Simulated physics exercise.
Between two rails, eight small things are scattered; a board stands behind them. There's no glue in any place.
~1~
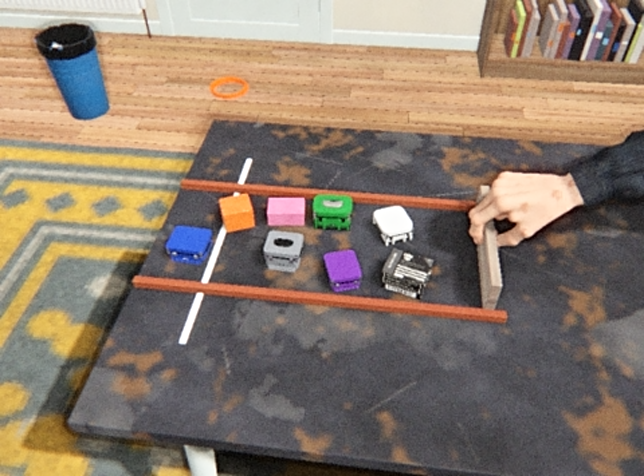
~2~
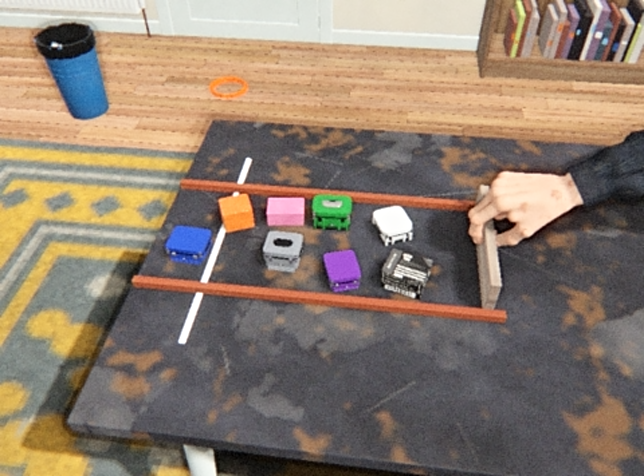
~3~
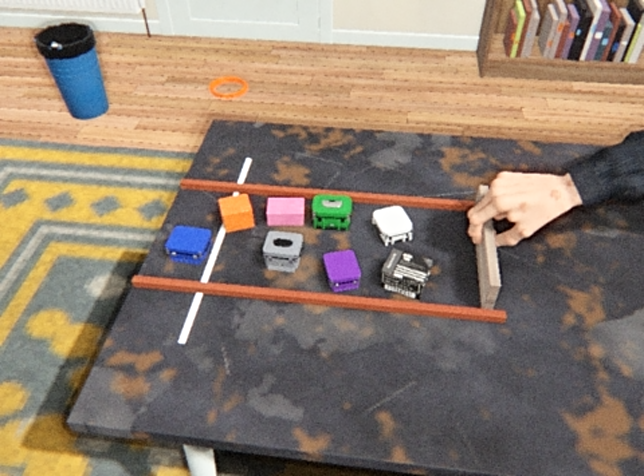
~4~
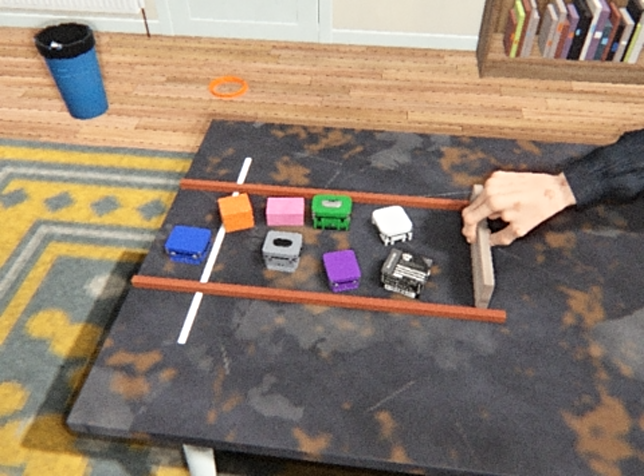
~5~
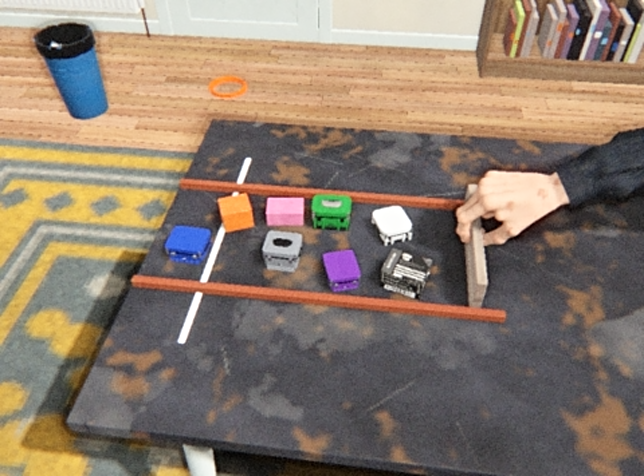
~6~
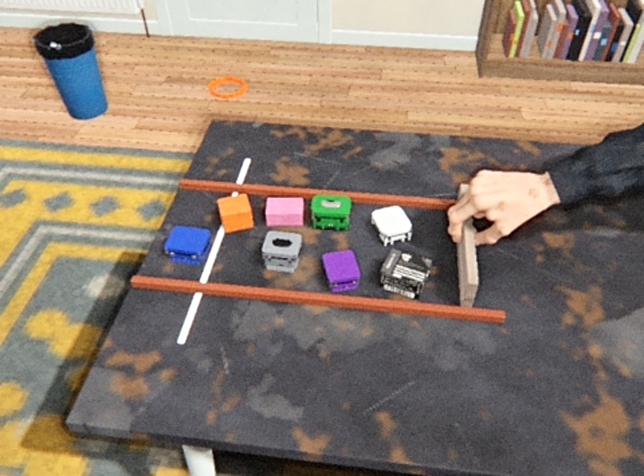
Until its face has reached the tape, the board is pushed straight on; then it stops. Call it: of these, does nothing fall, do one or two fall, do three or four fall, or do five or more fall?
Three or four fall.
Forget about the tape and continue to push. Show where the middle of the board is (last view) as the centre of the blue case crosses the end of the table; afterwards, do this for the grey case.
Blue case: (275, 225); grey case: (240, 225).
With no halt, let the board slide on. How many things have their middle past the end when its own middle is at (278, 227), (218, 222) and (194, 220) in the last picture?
The numbers are 0, 3 and 5.
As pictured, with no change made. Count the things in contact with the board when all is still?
Looks like 2 of them, all told.
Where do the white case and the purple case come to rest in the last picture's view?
I'd say approximately (214, 208) and then (155, 254).
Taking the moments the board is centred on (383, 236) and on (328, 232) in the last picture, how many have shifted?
3 at one spot and 7 at the other.
Early on, none off yet; blue case at rest near (189, 245); orange block at rest near (235, 213); pink block at rest near (285, 212).
A while later, none off yet; blue case at rest near (189, 245); orange block travelled about its own width near (204, 214); pink block travelled about its own width near (239, 207).
Further along, none off yet; blue case leaning well over near (133, 261); orange block travelled well along near (172, 217); pink block travelled well along near (182, 199).
Finally, the number that fall off is three or four; lost, grey case, pink block and blue case.
